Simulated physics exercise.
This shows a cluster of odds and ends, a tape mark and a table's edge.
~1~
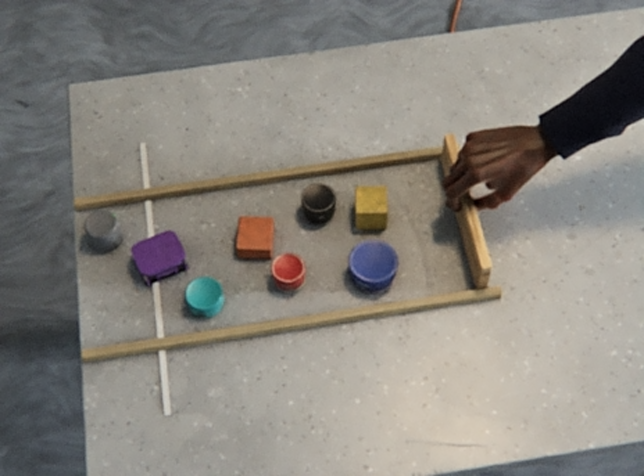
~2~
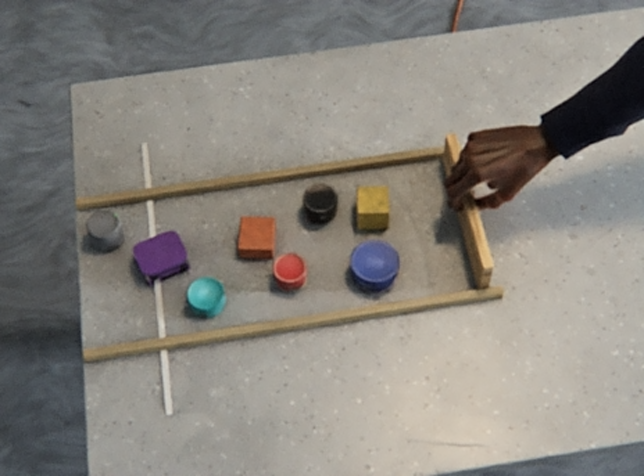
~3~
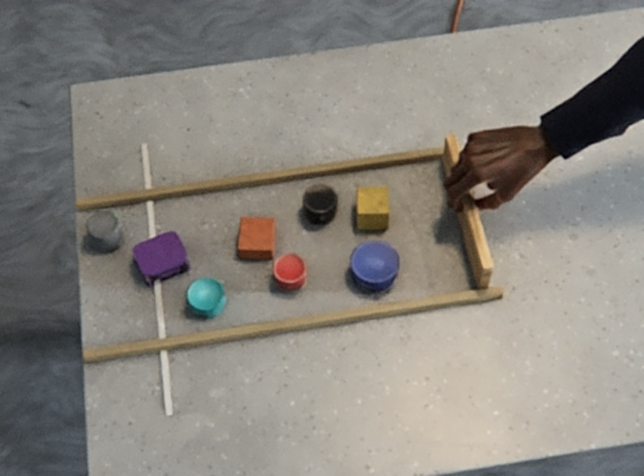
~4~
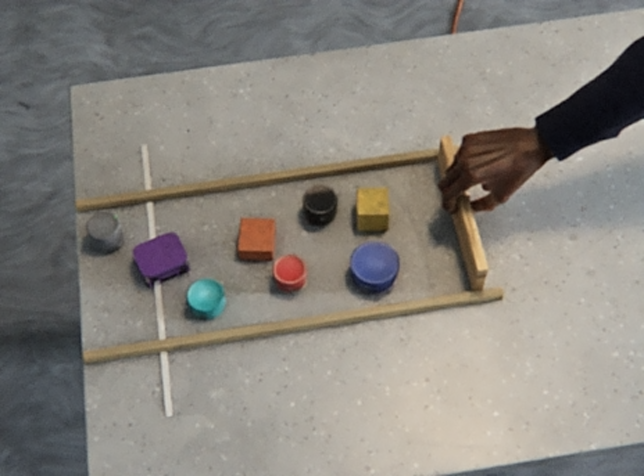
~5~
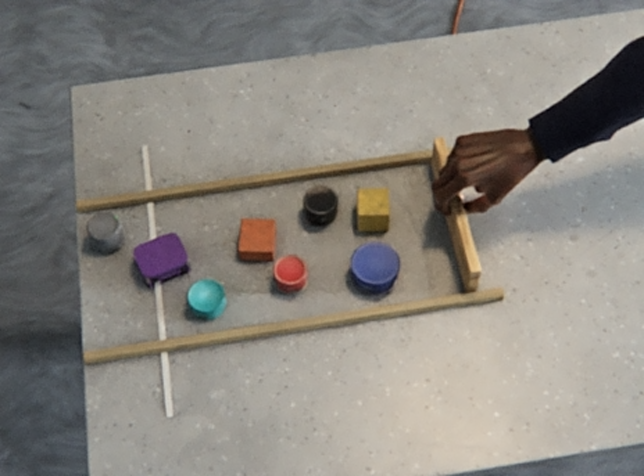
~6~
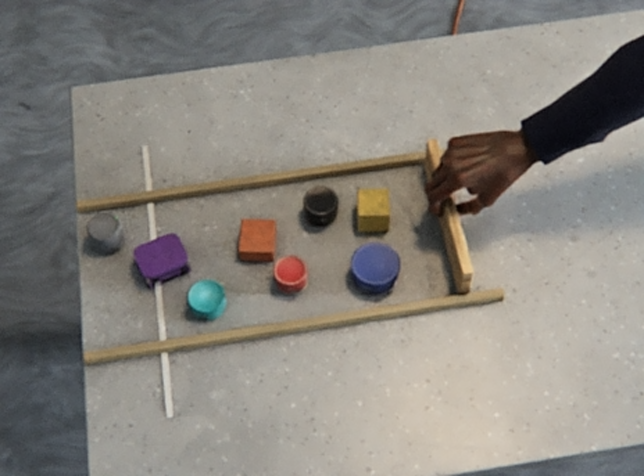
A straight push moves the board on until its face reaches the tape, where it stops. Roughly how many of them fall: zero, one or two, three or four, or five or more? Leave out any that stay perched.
A single one or a pair go.
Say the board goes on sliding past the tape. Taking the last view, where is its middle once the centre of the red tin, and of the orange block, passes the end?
First one: Around (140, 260). Other one: Around (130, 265).
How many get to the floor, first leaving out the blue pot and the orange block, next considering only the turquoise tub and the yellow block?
First try 1, second try 0.
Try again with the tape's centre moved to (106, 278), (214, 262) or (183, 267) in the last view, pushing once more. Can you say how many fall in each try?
It would be 5, then 0, then 0.
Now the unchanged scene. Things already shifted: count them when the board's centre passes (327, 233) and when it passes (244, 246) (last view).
The counts are 5 and 7.
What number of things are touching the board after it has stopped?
Contact count: 3.
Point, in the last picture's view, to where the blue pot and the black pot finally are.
Roughly (134, 306), and the other roughly (134, 219).
A little later, none off yet; grey lid at rest near (106, 233); purple case at rest near (162, 260); turquoise tub at rest near (207, 300).
Next, none off yet; grey lid at rest near (106, 233); purple case at rest near (162, 260); turquoise tub moving near (196, 304).
Later still, none off yet; grey lid at rest near (106, 233); purple case shifted about its own width near (116, 266); turquoise tub shifted about its own width near (153, 324).
When it is over, the number that fall off is one or two; down, purple case.
